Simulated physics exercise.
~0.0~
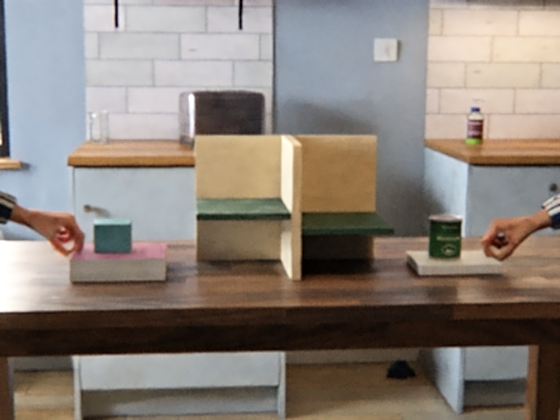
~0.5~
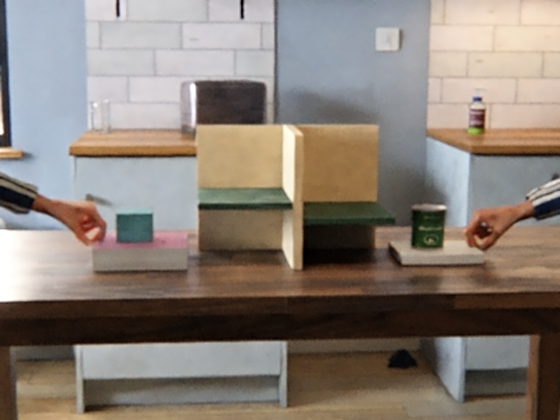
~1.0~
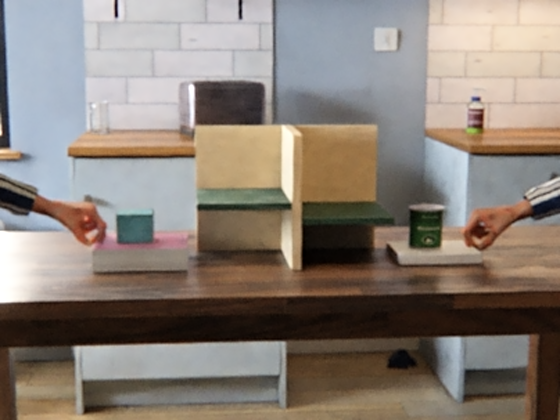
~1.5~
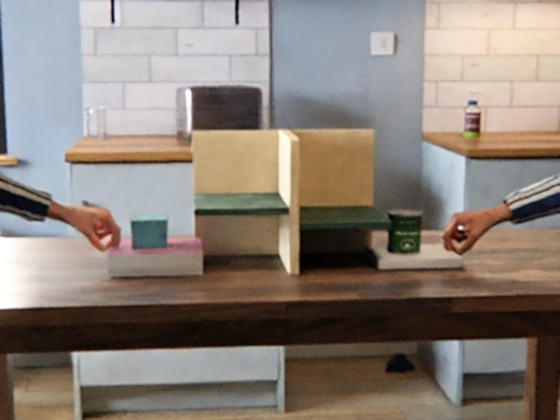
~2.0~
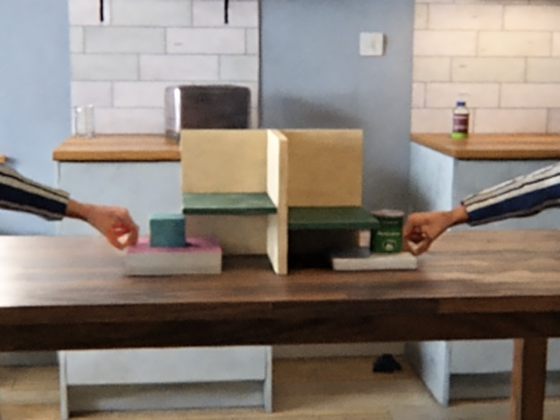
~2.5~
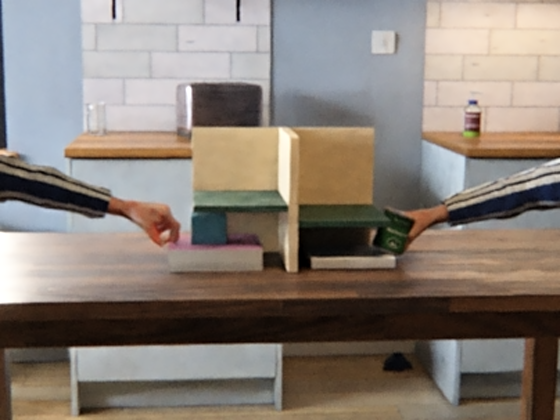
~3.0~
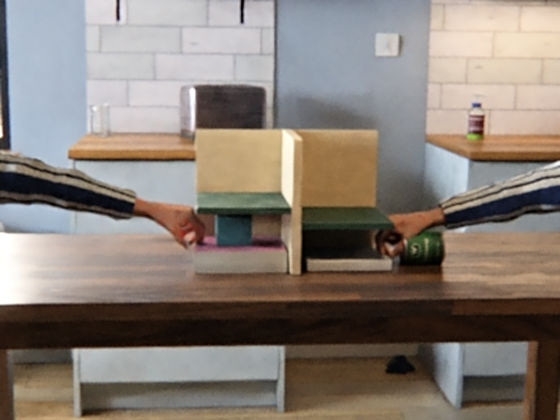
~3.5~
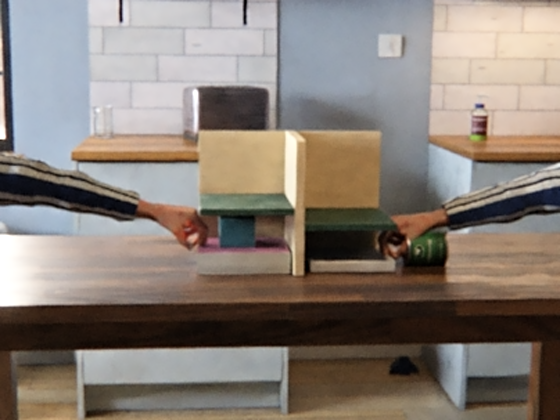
In a kitchen with pale tiled walls, a slightly swaying camera looks straight across a dark wooden table at a cream divider with a low green shelf on each side. On the left, a hand pushes a pink-topped book carrying a turquoise block to the right, while on the right another hand pushes a white tray carrying an upright green pot to the left. The block slides beneath its shelf, still riding on the book. The pot meets the lower shelf, tilts back and topples off the tray. Finally, the block sits under the shelf and the pot lies on its side.
